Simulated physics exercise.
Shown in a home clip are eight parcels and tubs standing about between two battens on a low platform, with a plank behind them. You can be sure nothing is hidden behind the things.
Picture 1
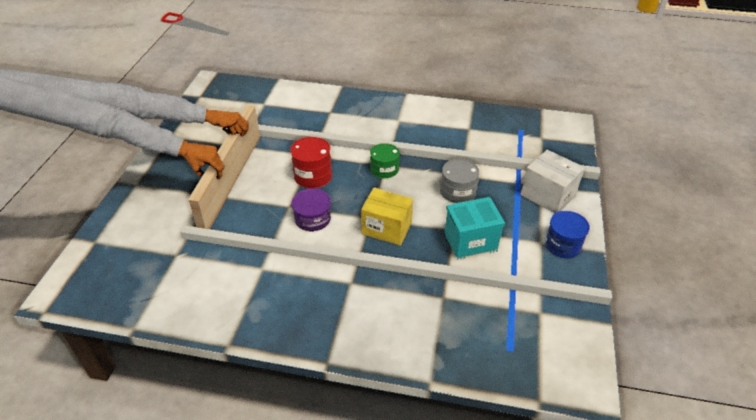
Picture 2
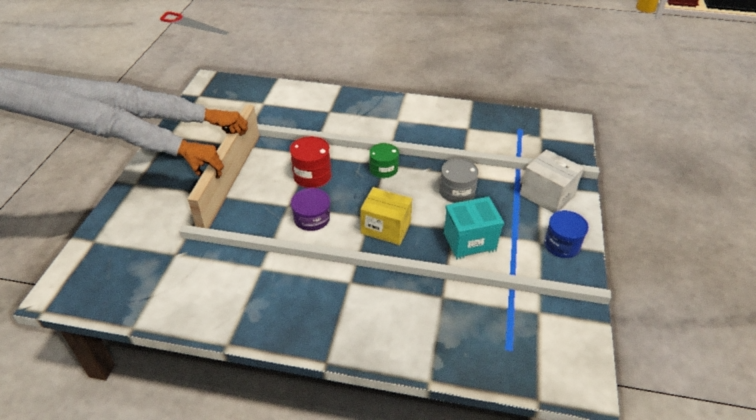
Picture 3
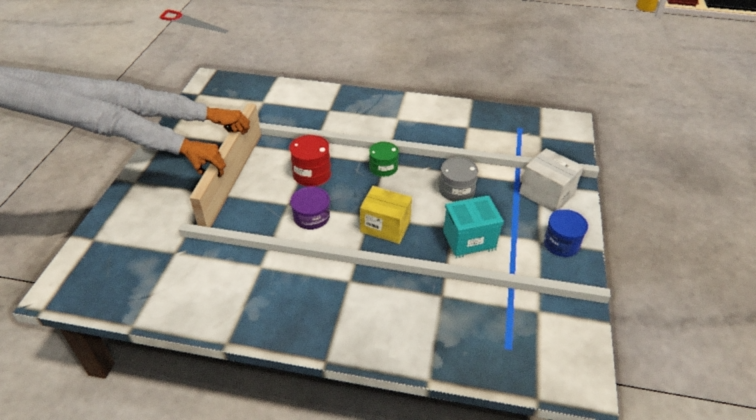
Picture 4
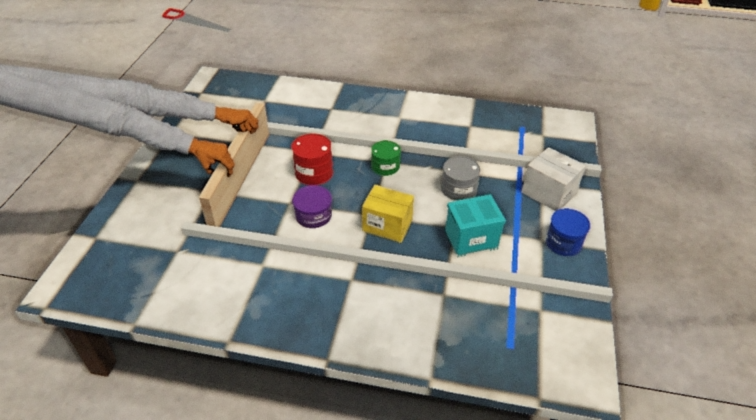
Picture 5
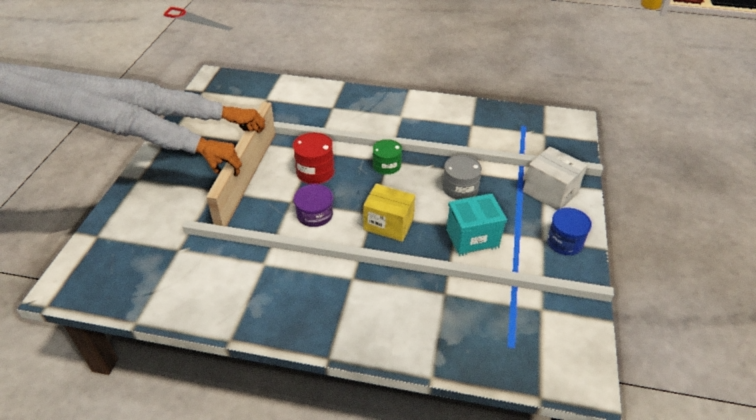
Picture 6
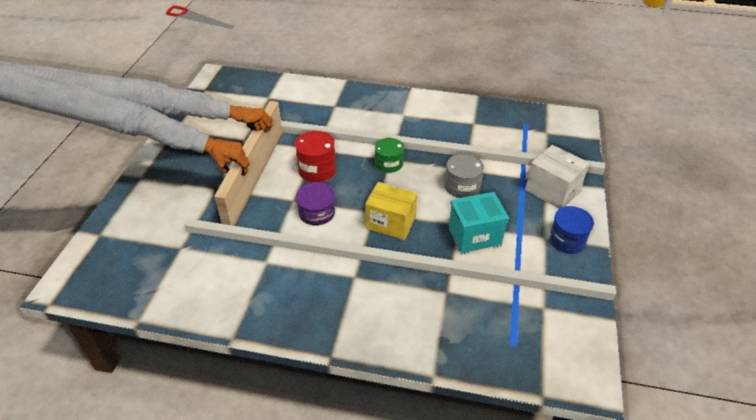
A wooden plank, held by two orange-gloved hands, rests at the left end of a checkered platform, behind eight parcels and tubs standing between two pale battens. The hands then slide it a short way right, narrowing the gap to the red and purple tubs, while the objects stay in their places.
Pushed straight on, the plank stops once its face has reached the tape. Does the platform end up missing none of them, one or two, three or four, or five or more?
It is missing three or four.
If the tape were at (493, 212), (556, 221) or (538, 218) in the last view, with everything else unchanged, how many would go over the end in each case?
First 1, then 4, then 3.
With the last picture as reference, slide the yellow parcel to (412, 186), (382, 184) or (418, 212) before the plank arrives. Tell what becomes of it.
Spot by spot: It never drops; it never drops; it never drops.
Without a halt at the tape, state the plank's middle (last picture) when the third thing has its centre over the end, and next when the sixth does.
First about (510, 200), next about (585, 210).
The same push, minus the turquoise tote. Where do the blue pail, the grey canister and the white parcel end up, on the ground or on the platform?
Well, the blue pail leaves the top, the grey canister hangs in there, and the white parcel leaves the top.
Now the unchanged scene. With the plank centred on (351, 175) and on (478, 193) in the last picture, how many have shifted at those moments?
Moved so far: 4, then 8.
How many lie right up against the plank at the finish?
That makes 3.
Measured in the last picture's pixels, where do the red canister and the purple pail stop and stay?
Around (545, 191) and around (541, 237).
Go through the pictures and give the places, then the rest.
In the first frame, blue pail (567, 235); white parcel (552, 182); turquoise tote (473, 229); plank (228, 165); tape (517, 221).
In the second frame, white parcel (551, 181); plank (227, 164).
In the third frame, turquoise tote (472, 227); yellow parcel (386, 215).
In the fourth frame, blue pail (567, 232); purple pail (313, 207).
In the fifth frame, white parcel (554, 179); grey canister (462, 178).
In the sixth frame, blue pail (571, 230); white parcel (557, 177); turquoise tote (477, 224); plank (252, 161); tape (521, 216).
Soon after, none off yet; blue pail at rest near (571, 230); white parcel at rest near (557, 177); turquoise tote at rest near (477, 224).
Then, none off yet; blue pail at rest near (571, 230); white parcel at rest near (557, 177); turquoise tote moved a little near (500, 227).
Further on, none off yet; blue pail moved about its own width near (615, 234); white parcel moved a little near (576, 177); turquoise tote moved well along near (575, 235).
By the end, the number that fall off is three or four; fallen, turquoise tote, white parcel and blue pail.
